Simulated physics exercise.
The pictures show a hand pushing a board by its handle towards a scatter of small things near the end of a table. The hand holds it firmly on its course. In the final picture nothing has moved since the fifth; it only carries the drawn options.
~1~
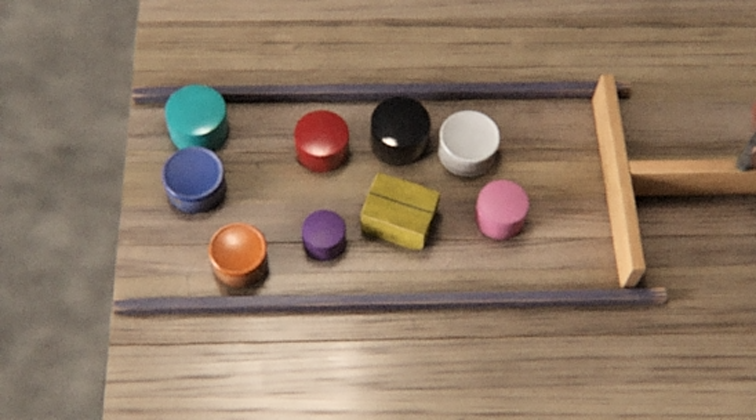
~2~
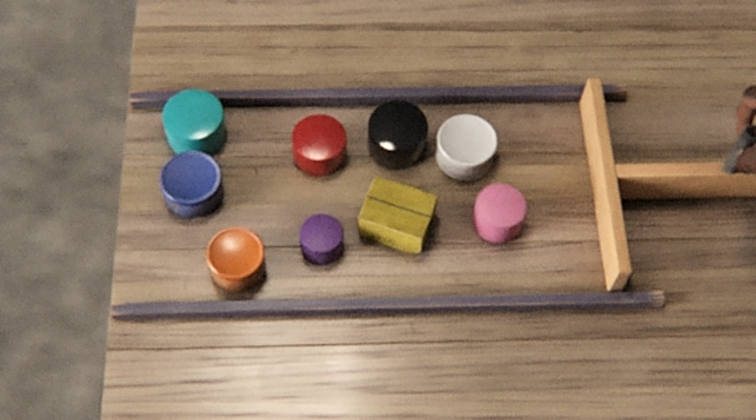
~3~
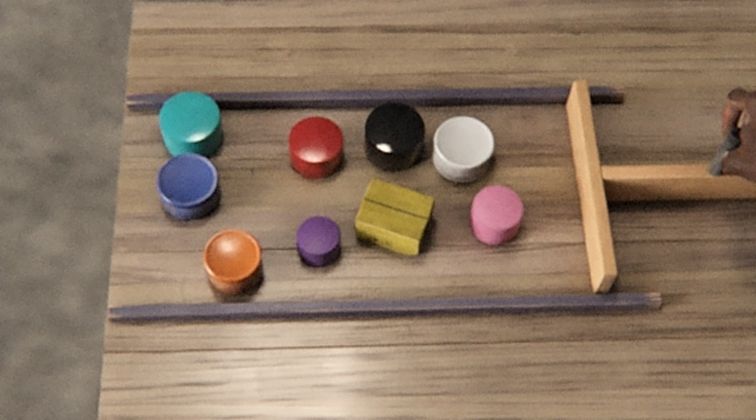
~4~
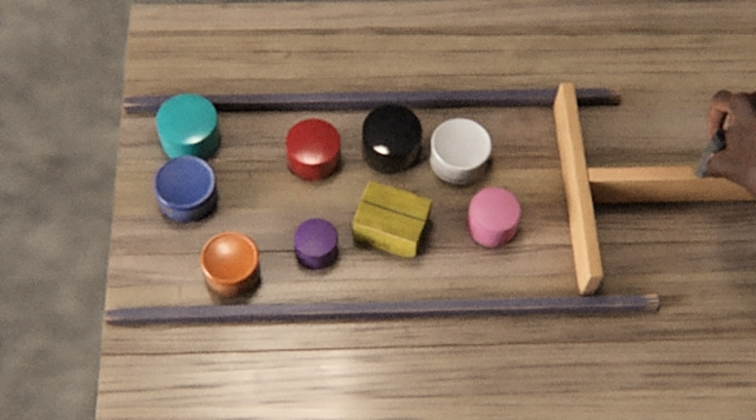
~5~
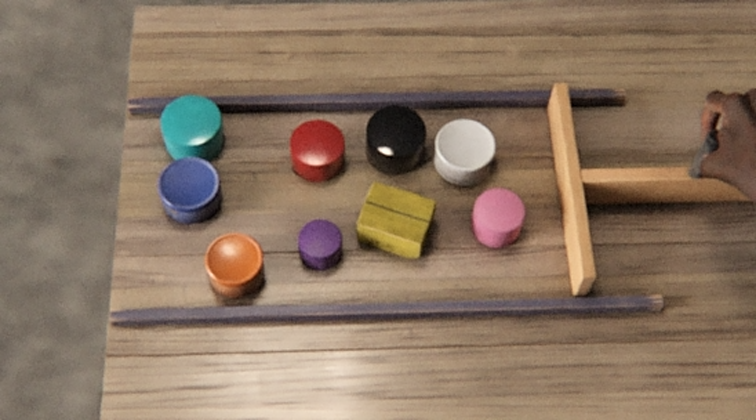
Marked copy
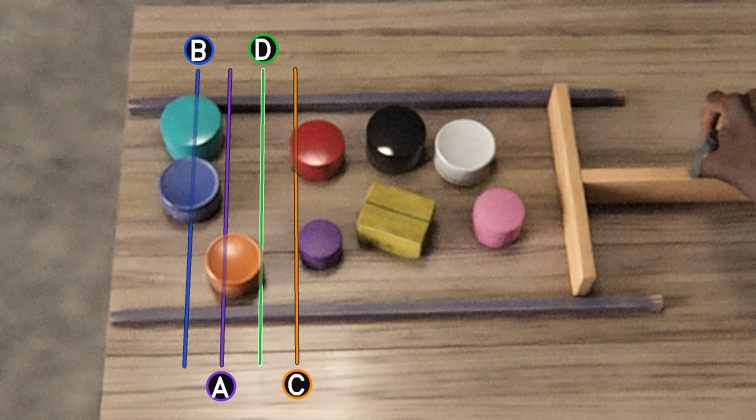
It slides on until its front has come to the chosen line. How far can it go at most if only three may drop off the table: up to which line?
At A, and not beyond.
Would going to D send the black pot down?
No.
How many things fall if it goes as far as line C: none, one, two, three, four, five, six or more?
In all, none.
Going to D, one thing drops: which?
The orange jar goes over.
On the copy, A at (226, 207); B at (192, 208); C at (296, 205); D at (262, 206).
On A. First, board (452, 178); red pot (301, 150); black pot (356, 137).
Then, board (328, 180); orange jar (149, 274); purple tin (197, 287).
Finally, board (228, 183); orange jar over the edge; turquoise pot over the edge; three fallen.
By contrast, B drops five; C is within the limit but short; D is within the limit but short.
